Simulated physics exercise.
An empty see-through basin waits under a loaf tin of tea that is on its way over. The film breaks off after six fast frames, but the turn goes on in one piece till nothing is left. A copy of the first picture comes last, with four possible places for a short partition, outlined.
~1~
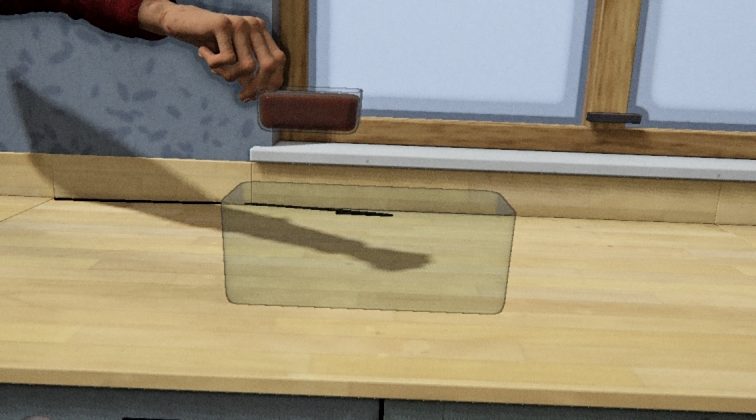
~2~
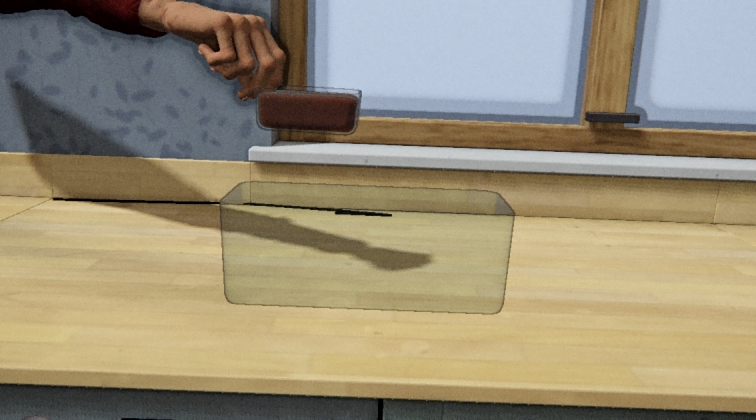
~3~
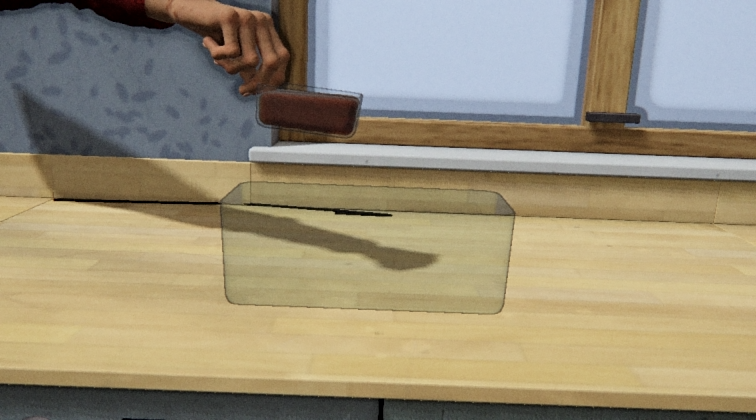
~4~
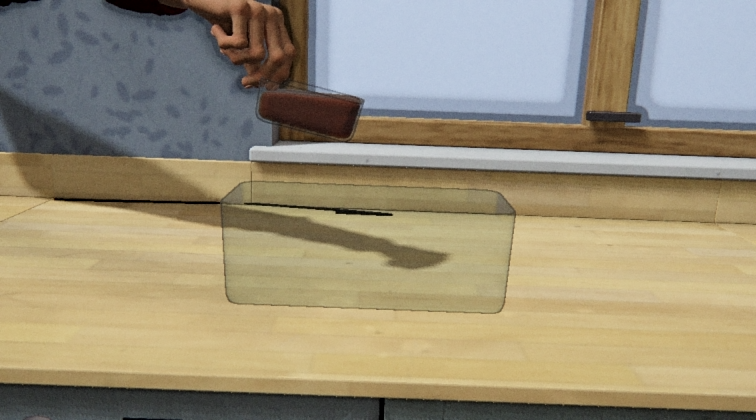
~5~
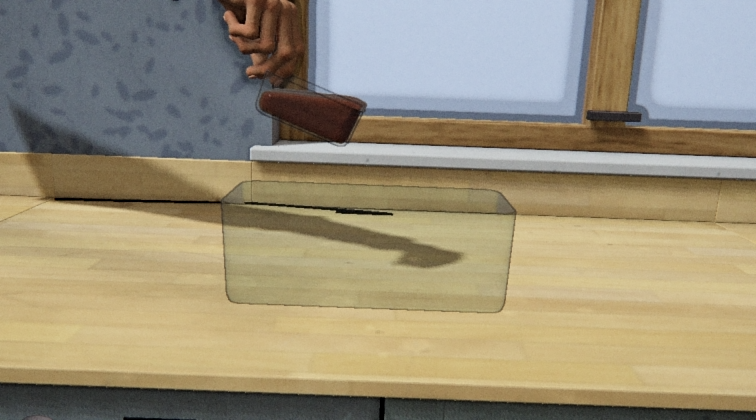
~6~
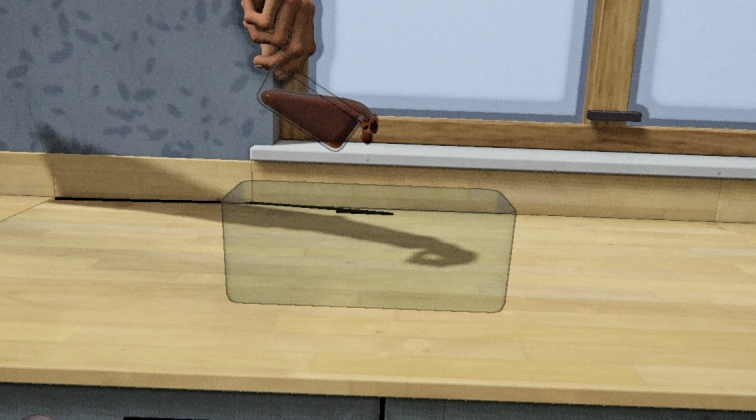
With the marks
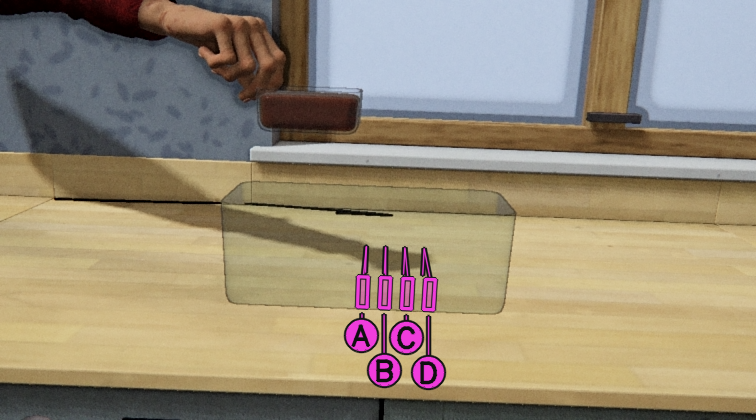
On a wooden kitchen counter, a hand tilting a small clear tin of reddish-brown tea above an empty see-through basin, tea crossing its lip.
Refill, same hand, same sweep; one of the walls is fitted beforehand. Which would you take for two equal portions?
Place C.
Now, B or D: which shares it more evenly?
That is place B.
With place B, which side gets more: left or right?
The right side.
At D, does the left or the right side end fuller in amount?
More ends on the left.
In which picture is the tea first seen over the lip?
Picture 5.
In magenta, A at (361, 313); B at (384, 314); C at (406, 315); D at (428, 316).
With A, about 18 % ends left of the wall and 81 % right of it.
With B, about 26 % ends left of the wall and 74 % right of it.
With C, about 52 % ends left of the wall and 48 % right of it.
With D, about 95 % ends left of the wall and 4 % right of it.
